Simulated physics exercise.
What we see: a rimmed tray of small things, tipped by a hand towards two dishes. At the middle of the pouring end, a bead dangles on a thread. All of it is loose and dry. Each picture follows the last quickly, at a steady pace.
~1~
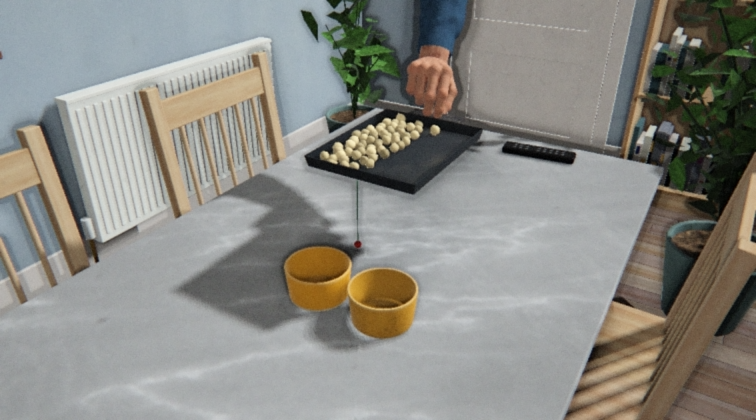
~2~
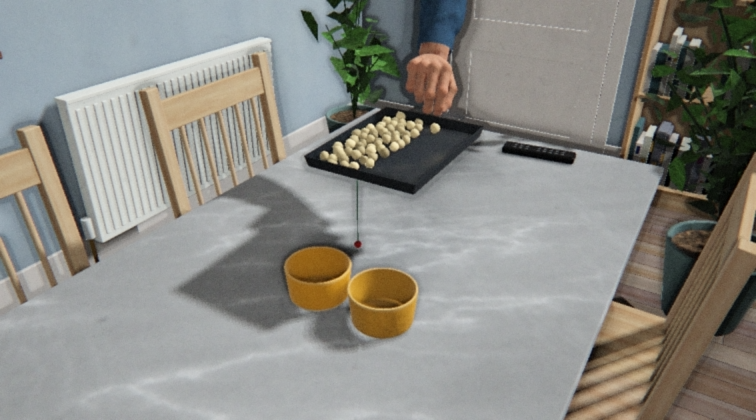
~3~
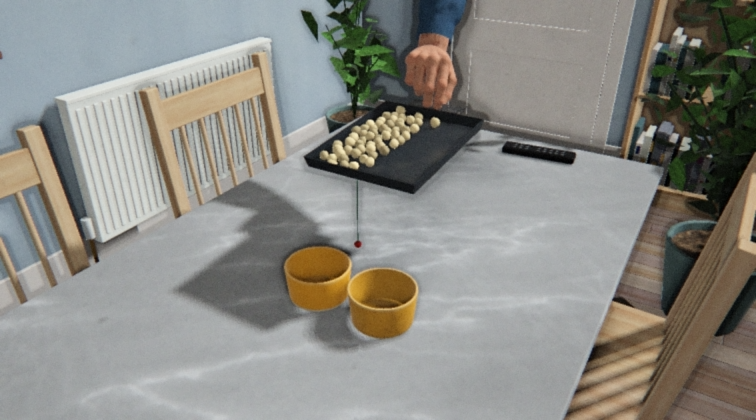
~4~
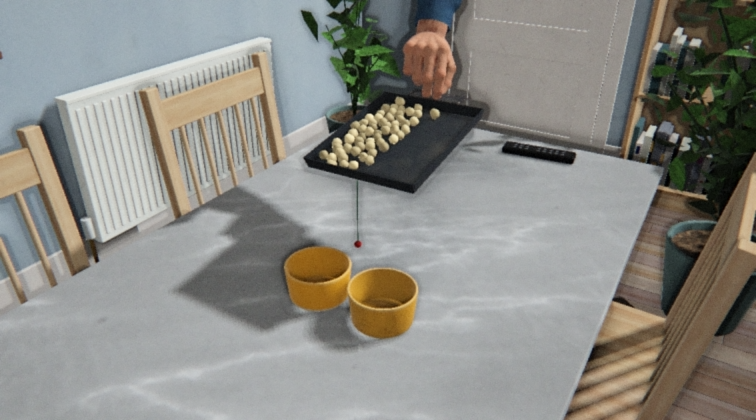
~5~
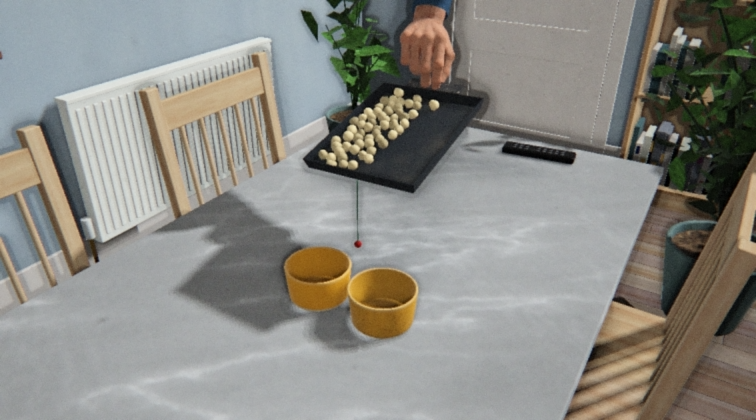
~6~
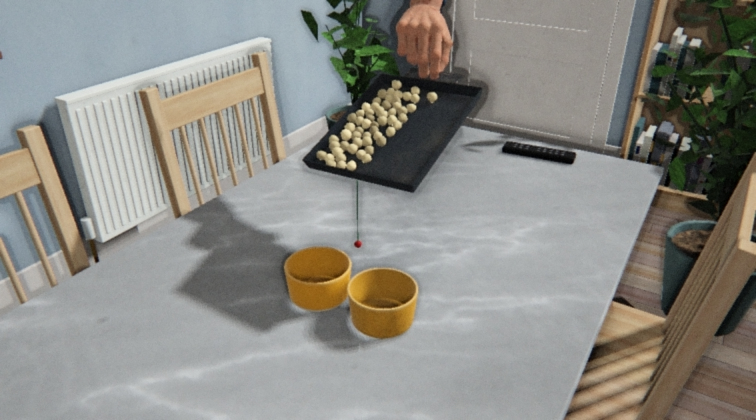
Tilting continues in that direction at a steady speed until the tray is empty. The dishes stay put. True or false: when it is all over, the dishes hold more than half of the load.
True.
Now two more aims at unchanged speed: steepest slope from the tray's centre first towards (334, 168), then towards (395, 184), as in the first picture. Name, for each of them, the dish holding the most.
I'd say the one to the left first, then the one to the right.
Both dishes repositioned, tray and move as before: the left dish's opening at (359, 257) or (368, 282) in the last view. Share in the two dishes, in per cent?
You'd get 10 in a hundred the first time and 20 in a hundred the second.
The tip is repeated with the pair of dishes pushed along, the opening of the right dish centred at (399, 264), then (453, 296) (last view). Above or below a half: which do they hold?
Placing 1: A minority of it. Placing 2: A minority of it.
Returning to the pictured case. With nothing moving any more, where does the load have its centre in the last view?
Near pixel (314, 291).
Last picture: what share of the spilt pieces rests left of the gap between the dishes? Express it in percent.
Some 80 %.
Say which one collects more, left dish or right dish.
It's the leftmost dish that ends with more.
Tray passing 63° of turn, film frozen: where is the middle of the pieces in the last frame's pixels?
Somewhere about pixel (341, 144).
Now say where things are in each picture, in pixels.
In the first frame, corners of the pouring end (308, 155) and (414, 183), level; middle of the load (379, 142), macadamia nuts; left dish (299, 293); right dish (365, 319); bead on its thread (358, 244).
In the second frame, corners of the pouring end (308, 155) and (414, 183), level; middle of the load (379, 141).
In the third frame, corners of the pouring end (307, 156) and (413, 183), tipped barely, level across its low end; middle of the load (378, 138).
In the fourth frame, corners of the pouring end (307, 157) and (413, 183), tipped a little, level across its low end; middle of the load (378, 133).
In the fifth frame, corners of the pouring end (306, 158) and (412, 183), tipped a little, level across its low end; middle of the load (377, 129).
In the sixth frame, corners of the pouring end (306, 158) and (411, 183), tipped clearly, level across its low end; middle of the load (375, 125); left dish (299, 293); right dish (365, 319).
Just after the last frame, tray tipped steeply; every one on the tray.
A moment on, tray tipped past a quarter turn; roughly half on the tray; about a tenth in the left dish; roughly a third in the air.
Further on, tray tipped past a quarter turn; about a tenth in the right dish; roughly half in the left dish; roughly a third outside both.
When it is over, tray tipped past a quarter turn; about a tenth in the right dish; roughly half in the left dish; roughly a third outside both.
